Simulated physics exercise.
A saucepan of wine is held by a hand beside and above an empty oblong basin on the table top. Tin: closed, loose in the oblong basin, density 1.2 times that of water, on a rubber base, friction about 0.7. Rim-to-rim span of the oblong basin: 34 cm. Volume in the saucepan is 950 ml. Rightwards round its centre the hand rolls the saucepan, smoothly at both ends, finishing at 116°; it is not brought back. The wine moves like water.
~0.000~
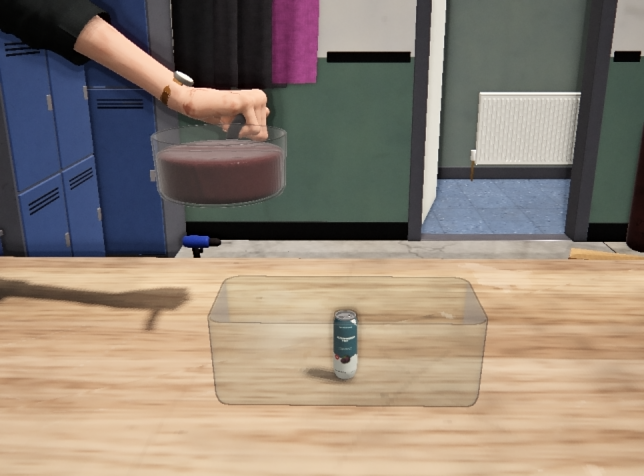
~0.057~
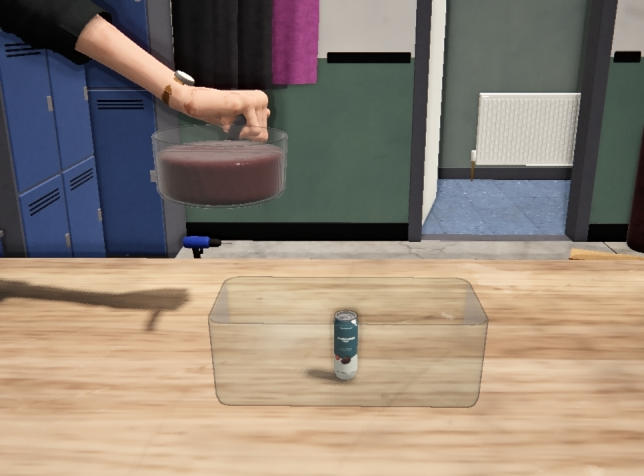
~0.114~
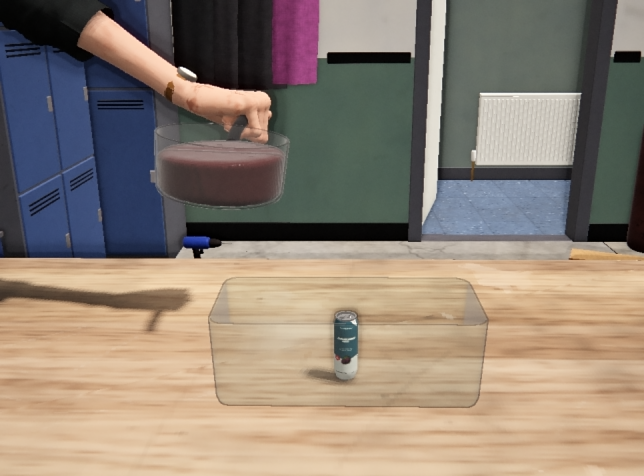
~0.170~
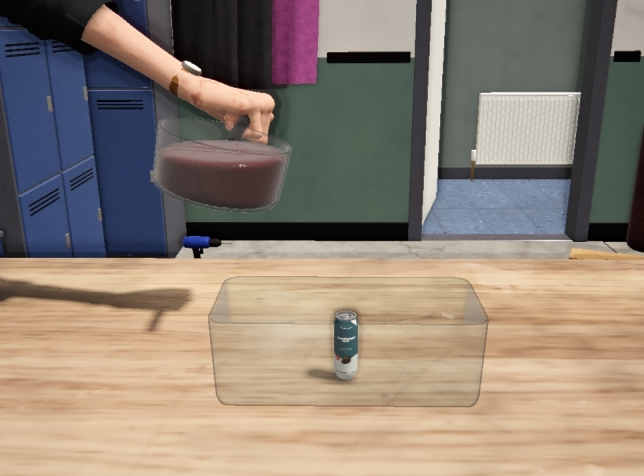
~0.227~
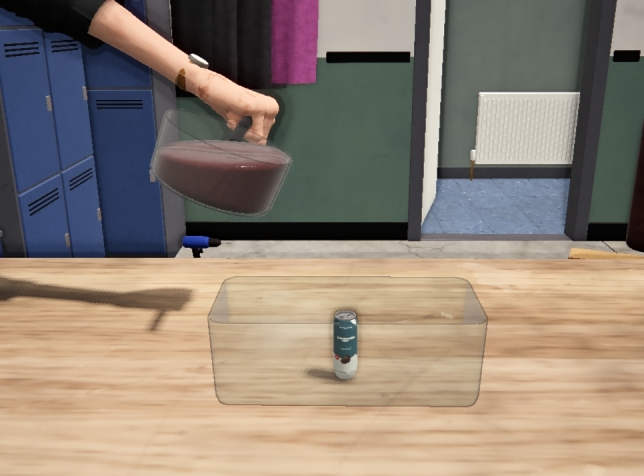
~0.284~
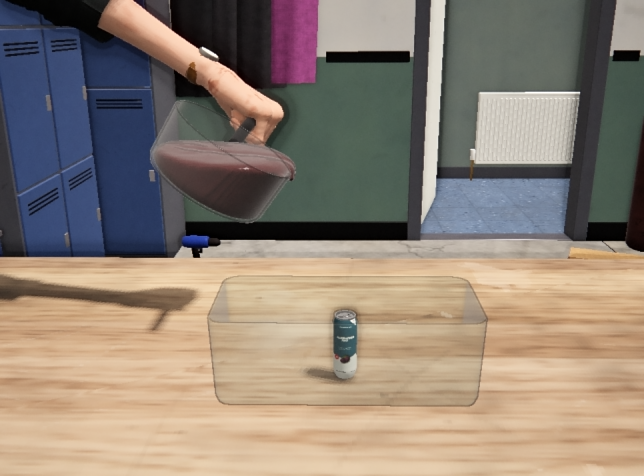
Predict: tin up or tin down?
It will be floored.
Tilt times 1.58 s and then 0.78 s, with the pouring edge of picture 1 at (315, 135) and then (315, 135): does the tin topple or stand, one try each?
First it stays on its base; then it stays on its base.
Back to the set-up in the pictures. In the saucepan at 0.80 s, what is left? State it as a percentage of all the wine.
Near 2 percent, more or less.
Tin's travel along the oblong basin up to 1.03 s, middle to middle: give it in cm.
Measured centre to centre, about 7 cm.
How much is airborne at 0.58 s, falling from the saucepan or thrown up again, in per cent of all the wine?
Some 48 per cent.
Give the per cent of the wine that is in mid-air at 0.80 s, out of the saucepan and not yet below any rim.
Some 7 % is up in the air.
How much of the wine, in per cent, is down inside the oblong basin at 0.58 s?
34 %, give or take.
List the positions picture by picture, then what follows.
In the first frame, tilt 0°; pouring edge (285, 136); surface from (160, 151) to (284, 150); the oblong basin's rim runs from (217, 299) to (477, 301); the tin's top is at (346, 318).
In the second frame, tilt 2°; pouring edge (286, 138); surface from (160, 151) to (284, 152).
In the third frame, tilt 6°; pouring edge (288, 143); surface from (160, 149) to (285, 154).
In the fourth frame, tilt 13°; pouring edge (290, 151); surface from (161, 149) to (287, 154).
In the fifth frame, tilt 23°; pouring edge (291, 163); surface from (159, 148) to (290, 157).
In the sixth frame, tilt 34°; pouring edge (289, 176); surface from (156, 145) to (286, 165); 3 per cent is over the edge.
Then, 0.58 s in, the tilt is 99° and 19 per cent is still to pour; the tin stands where it began.
Then, 0.80 s in, the tilt is 116° and 2 per cent is still to pour; the tin leans 14°.
Then, 1.03 s in, the tilt is 116° and 0 per cent is still to pour; the tin lies on its side.
Then, 1.28 s in, the tilt is 116° and 0 per cent is still to pour; the tin lies on its side.
Finally, the tin lies on its side.
